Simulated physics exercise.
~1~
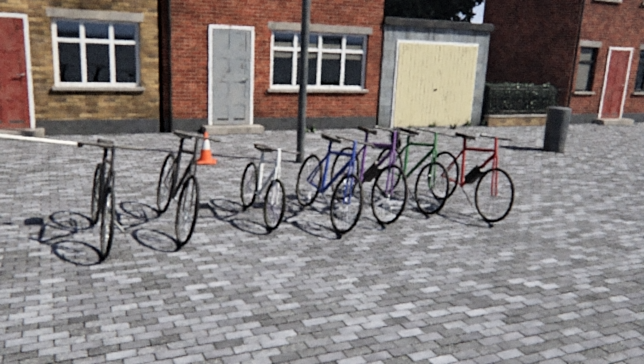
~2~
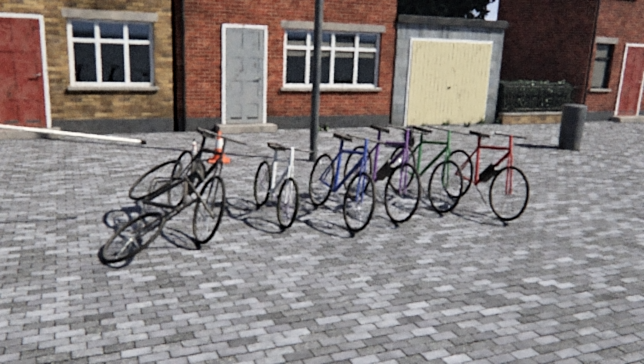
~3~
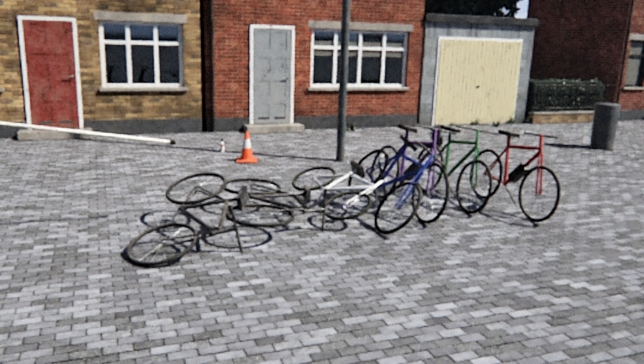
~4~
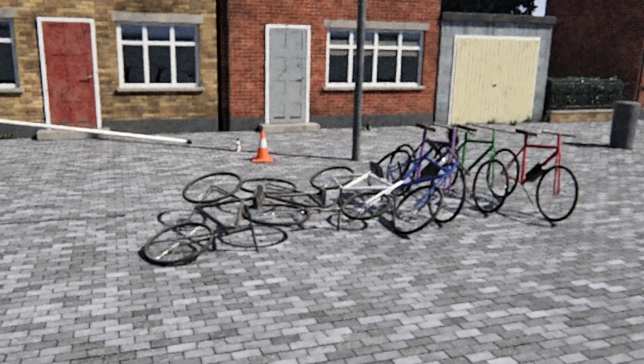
A dark bicycle at the left end of a row on a paved street tipped over, knocking down another dark one, then the white one, and finally the blue bicycle sagged into a lean against its neighbours, while the purple, green and red ones stayed standing.
